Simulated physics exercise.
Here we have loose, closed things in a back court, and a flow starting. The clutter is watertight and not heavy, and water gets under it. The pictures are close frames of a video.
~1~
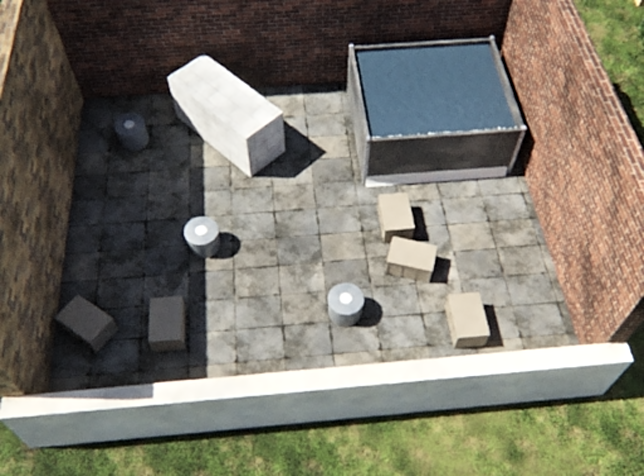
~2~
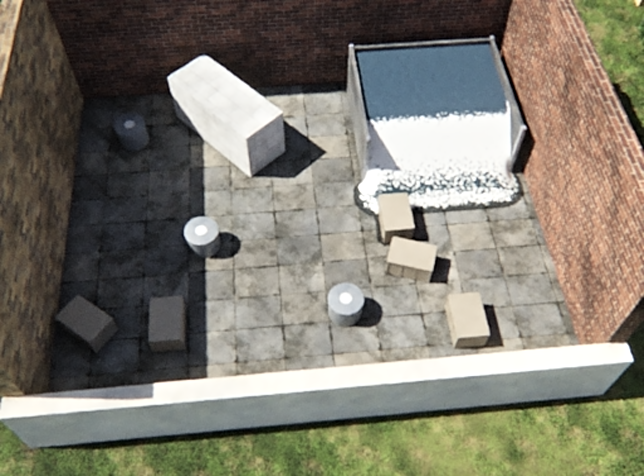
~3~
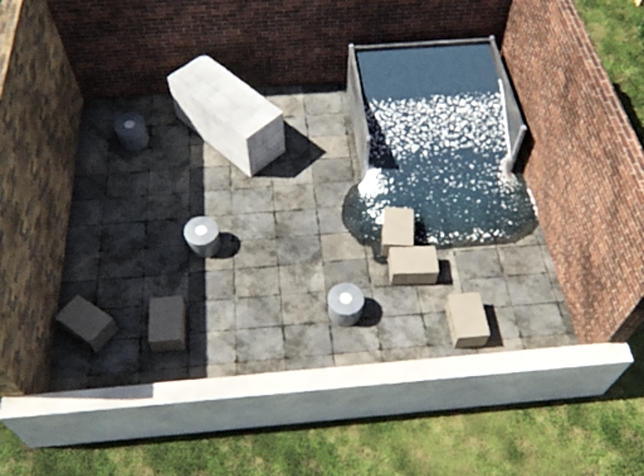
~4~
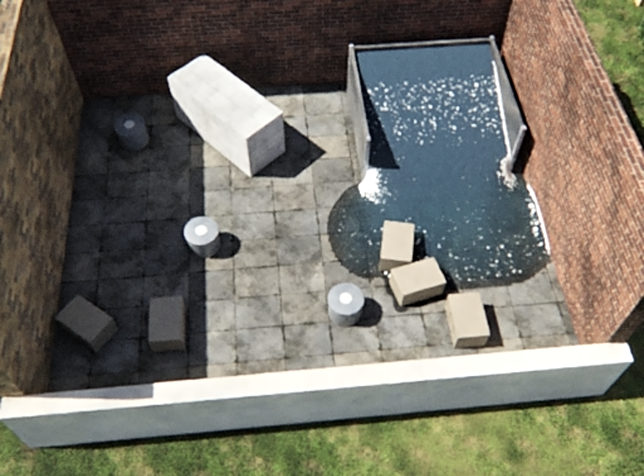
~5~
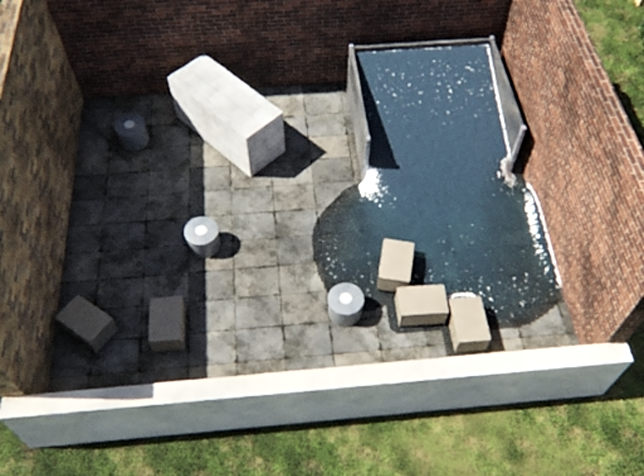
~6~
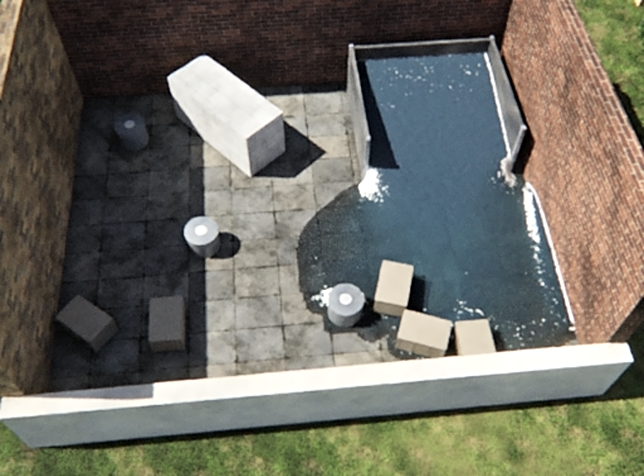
Water pouring from a tank in the corner of a walled courtyard, spreading across the paving and pushing several boxes toward the front wall.
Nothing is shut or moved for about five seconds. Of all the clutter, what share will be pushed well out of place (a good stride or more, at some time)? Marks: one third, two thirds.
That comes to at least two thirds.
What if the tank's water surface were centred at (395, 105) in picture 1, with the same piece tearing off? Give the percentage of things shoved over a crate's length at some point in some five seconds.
Near 90 in a hundred.
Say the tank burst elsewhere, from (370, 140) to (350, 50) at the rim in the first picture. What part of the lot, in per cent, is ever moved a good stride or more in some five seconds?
Near 50 in a hundred.
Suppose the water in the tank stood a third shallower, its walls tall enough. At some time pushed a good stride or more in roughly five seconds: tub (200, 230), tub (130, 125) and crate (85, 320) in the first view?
In turn: Under that, under that, moved that far.
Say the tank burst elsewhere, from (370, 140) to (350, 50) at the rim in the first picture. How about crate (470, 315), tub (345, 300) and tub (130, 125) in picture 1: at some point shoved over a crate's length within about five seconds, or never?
One after the other: Never so far, shifted that much, never so far.
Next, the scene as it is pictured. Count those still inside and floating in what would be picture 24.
The number is 6.
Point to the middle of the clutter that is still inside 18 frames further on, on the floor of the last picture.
Close to (147, 267).
A moment on, 2 of 8 are well off their spots; 3 afloat.
Next, 3 of 8 are well off their spots; 4 afloat.
Later, 6 of 8 are well off their spots; 6 afloat.
In the end, 8 of 8 are well off their spots, and 8 have been at some point; 6 afloat.
